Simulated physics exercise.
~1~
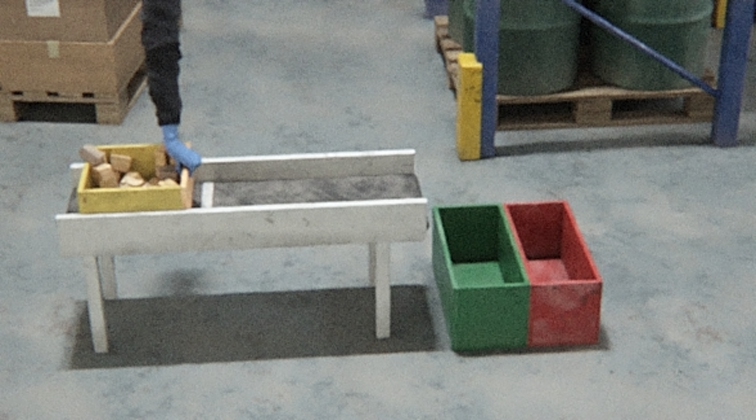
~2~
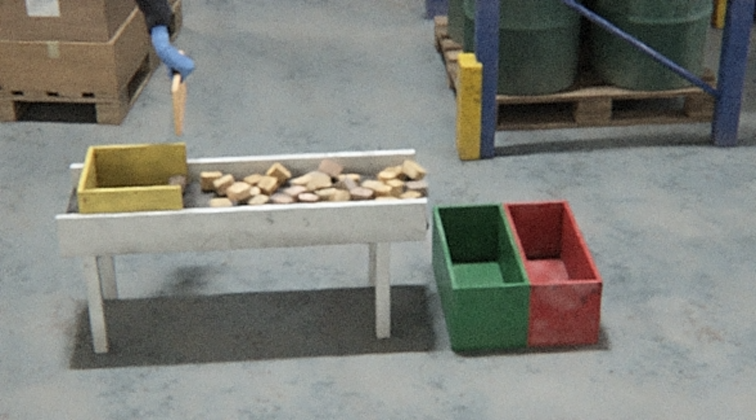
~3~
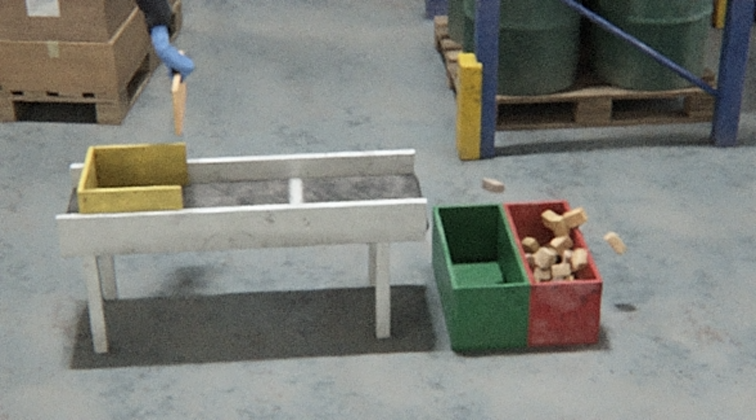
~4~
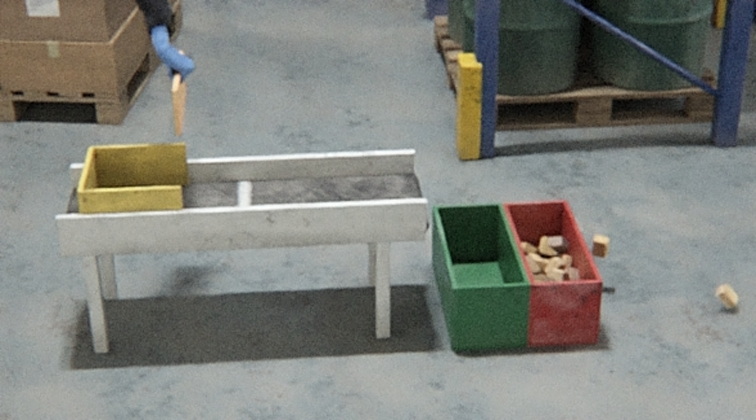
A gloved hand rests at the edge of a yellow pen full of loose timber offcuts, which stands at the left end of a white-framed belt. The hand lifts a gate away, and the blocks spread out along the belt, riding to the right until they reach its far end. There they fly off in a bunch, clear the green box and drop into the red box beyond it, with a few still in the air around it. At the end most of the pieces lie heaped in the red box, two rest on the floor to its right, and the pen, belt and green box are empty.
